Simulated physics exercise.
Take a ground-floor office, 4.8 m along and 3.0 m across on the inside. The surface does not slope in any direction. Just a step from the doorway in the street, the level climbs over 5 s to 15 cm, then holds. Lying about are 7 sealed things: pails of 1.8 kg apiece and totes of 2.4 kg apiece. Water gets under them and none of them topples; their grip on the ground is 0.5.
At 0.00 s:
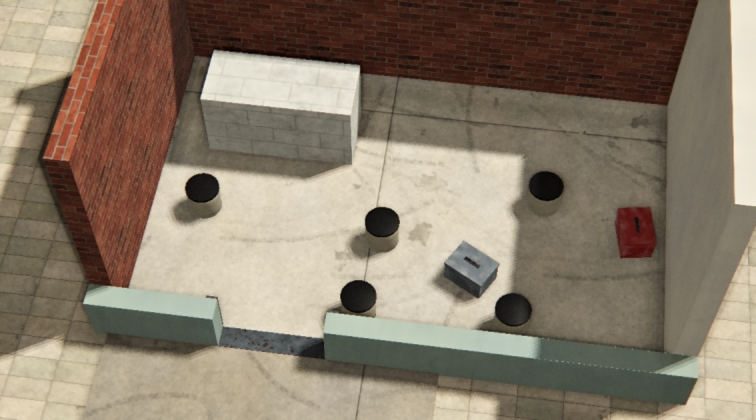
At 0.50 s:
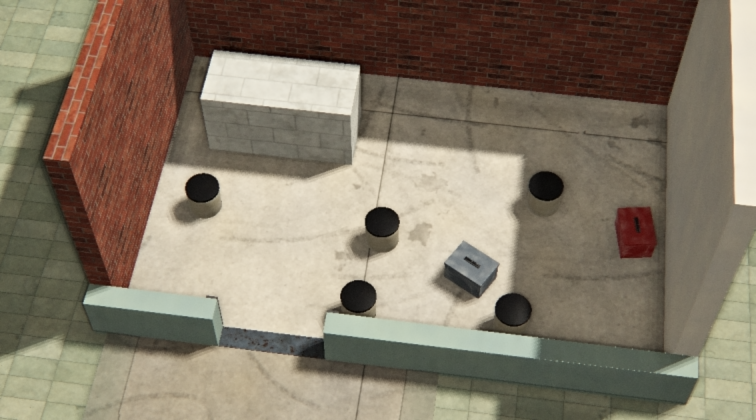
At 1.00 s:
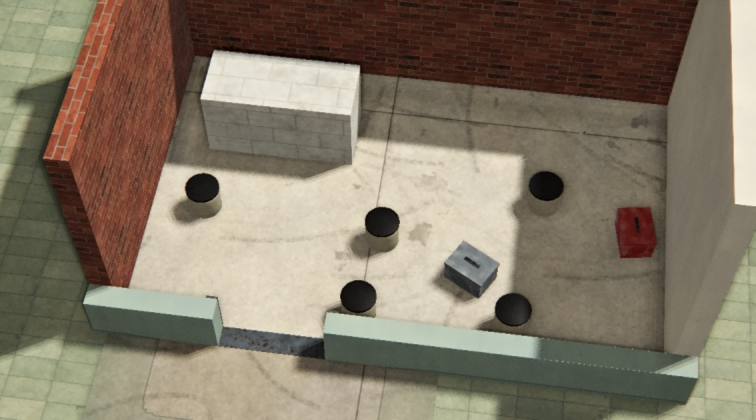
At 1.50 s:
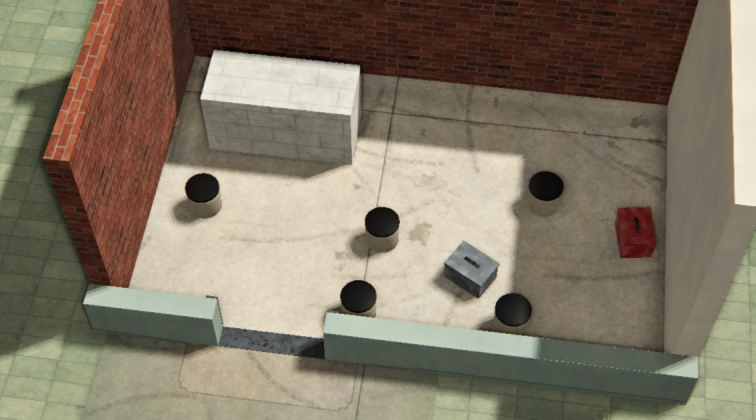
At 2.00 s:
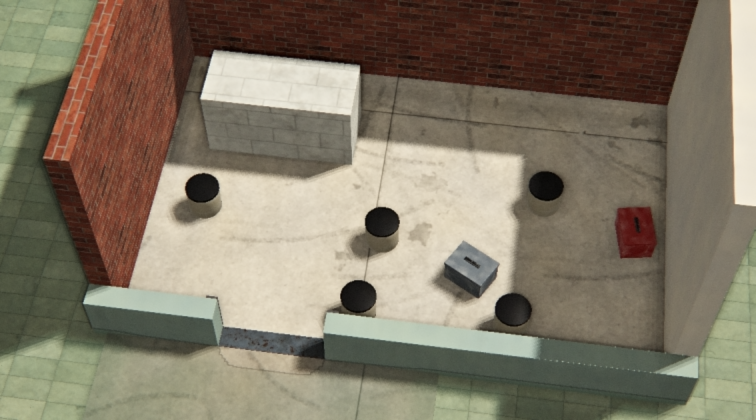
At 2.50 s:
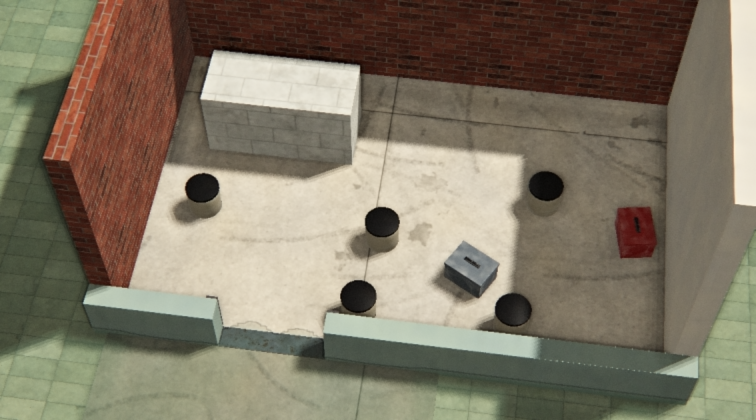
At first, pale dry paving surrounds a walled room holding five black-topped pails, a gray tote, a red tote and a large white block. Greenish water then covers the outside paving, creeps across the slab before the doorway and reaches the dark threshold, while everything inside stays still.
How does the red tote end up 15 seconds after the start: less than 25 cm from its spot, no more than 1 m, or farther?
Watch - it'll head off a good distance.
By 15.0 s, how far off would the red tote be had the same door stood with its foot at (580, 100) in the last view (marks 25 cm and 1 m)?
By then the red tote has been carried a long way.
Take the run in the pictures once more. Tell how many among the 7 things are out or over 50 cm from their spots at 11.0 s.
2.
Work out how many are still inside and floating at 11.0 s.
2.
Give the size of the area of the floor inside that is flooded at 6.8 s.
Wet area: Approx. 7.5 m2.
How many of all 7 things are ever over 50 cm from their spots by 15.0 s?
The tally stands at 5.
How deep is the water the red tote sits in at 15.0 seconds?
Roughly 4 cm.
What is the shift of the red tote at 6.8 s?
Around 0 cm from the start by that time.
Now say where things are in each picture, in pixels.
The red tote at (637, 226), on the bottom; water covers 0.0 m2; 0 of 7 have shifted, in the first frame.
The red tote at (637, 226) rests on the ground; water covers 0.0 m2; 0 of 7 have shifted, in the second frame.
The red tote at (637, 226), on the bottom; water covers 0.0 m2; 0 of 7 have shifted, in the third frame.
The red tote at (637, 226) rests on the ground; water covers 0.0 m2; 0 of 7 have shifted, in the fourth frame.
The red tote at (637, 226), on the bottom; water covers 0.0 m2; 0 of 7 have shifted, in the fifth frame.
The red tote at (637, 226) rests on the ground; 0.0 m2 under water; 0 of 7 have shifted, in the sixth frame.
After 3.5 s the red tote is near (637, 226), 0.0 m from its start, aground; 0 afloat.
After 6.8 s the red tote is near (637, 226), 0.0 m from its start, aground; 1 afloat.
After 11.0 s the red tote is near (628, 236), 0.2 m from its start, aground; 2 afloat.
After 15.0 s the red tote is near (452, 301), 1.9 m from its start, afloat; 7 afloat.
